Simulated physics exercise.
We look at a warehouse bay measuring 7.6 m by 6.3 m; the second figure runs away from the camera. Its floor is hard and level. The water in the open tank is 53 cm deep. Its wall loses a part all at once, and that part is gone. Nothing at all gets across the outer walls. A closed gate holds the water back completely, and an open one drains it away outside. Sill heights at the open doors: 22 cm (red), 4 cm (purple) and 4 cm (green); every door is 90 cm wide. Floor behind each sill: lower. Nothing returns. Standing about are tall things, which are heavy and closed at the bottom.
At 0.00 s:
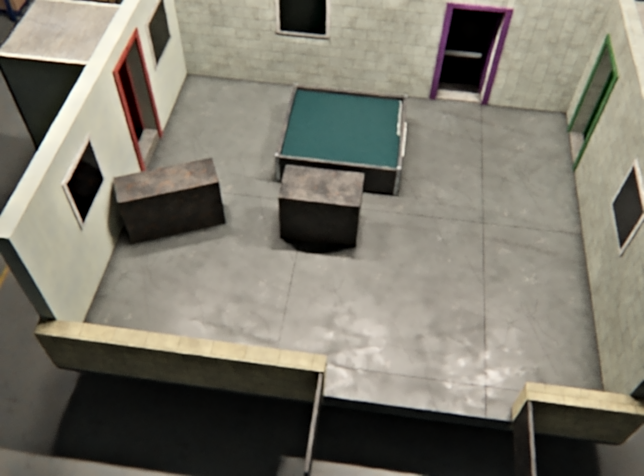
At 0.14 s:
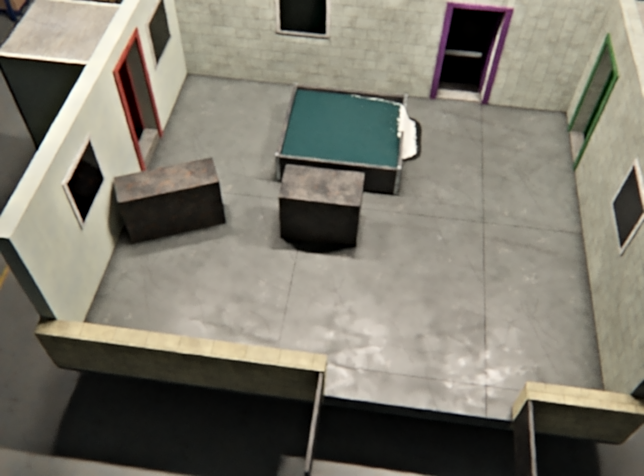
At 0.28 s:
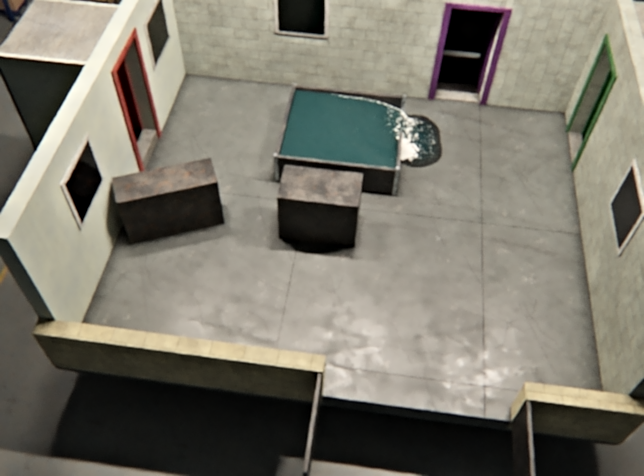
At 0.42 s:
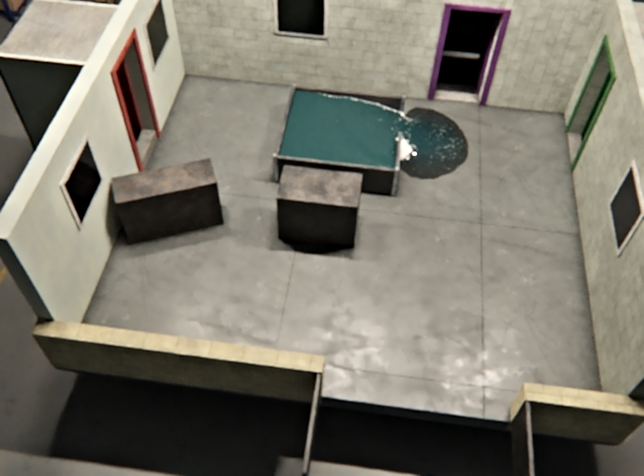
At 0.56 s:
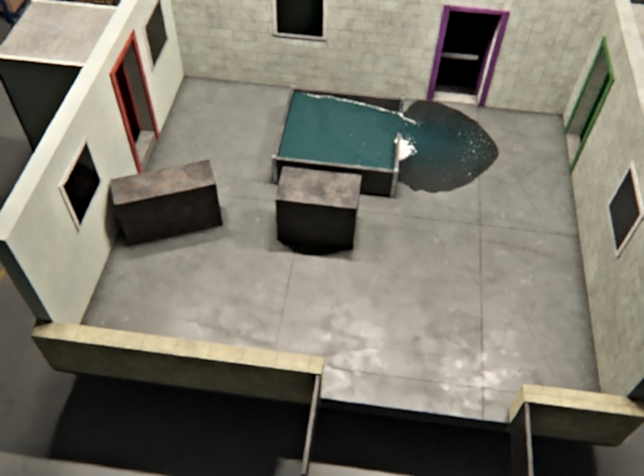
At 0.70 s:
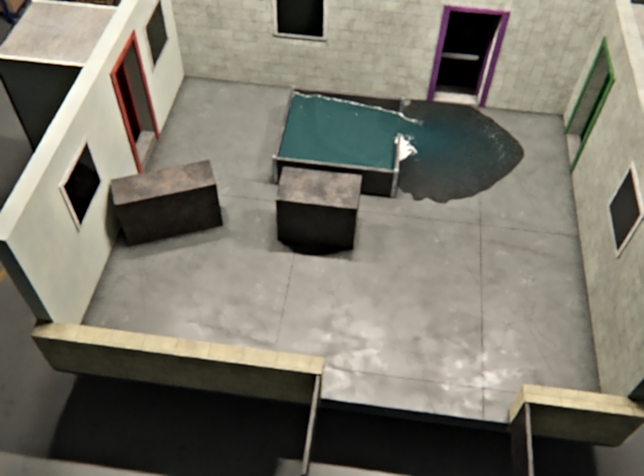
A roofless warehouse bay with pale block walls and a grey concrete floor is seen from high above. An open tank of teal water stands near the back, with two dark boxes in front and to its left, a red-framed door at left, a purple one behind and a green one at right. Water bursts from the tank's right side, foaming white, then spreads rightward across the floor in a widening dark sheet.
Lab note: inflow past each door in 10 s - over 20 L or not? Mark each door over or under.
Red door: Under; purple door: Over; green door: Over.
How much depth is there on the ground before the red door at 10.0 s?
Roughly 0.0 centimetres.
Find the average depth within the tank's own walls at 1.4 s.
Some 39 cm on average.
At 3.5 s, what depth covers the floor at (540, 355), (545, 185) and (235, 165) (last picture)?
Reading - approx. 1 / 12 / 0 cm.
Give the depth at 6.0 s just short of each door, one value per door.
Depths in cm: Red 0, purple 7, green 12.
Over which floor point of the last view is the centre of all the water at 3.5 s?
Near (422, 162).
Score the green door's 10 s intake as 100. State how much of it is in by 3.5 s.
Some 50 in a hundred.
After 1.4 s water covers 20 % of the floor and is deepest (32 cm) near (403, 135); red door not reached, purple door 9 cm at the sill, 7 L in, green door 7 cm at the sill, 10 L in.
After 2.2 s water covers 20 % of the floor and is deepest (32 cm) near (564, 126); red door not reached, purple door 8 cm at the sill, 49 L in, green door 19 cm at the sill, 66 L in.
After 3.5 s water covers 25 % of the floor and is deepest (20 cm) near (544, 118); red door not reached, purple door 8 cm at the sill, 89 L in, green door 17 cm at the sill, 180 L in.
After 6.0 s water covers 40 % of the floor and is deepest (14 cm) near (544, 118); red door not reached, purple door 7 cm at the sill, 122 L in, green door 12 cm at the sill, 292 L in.
After 10.0 s water covers 55 % of the floor and is deepest (8 cm) near (603, 419); red door not reached, purple door 6 cm at the sill, 146 L in, green door 7 cm at the sill, 356 L in.
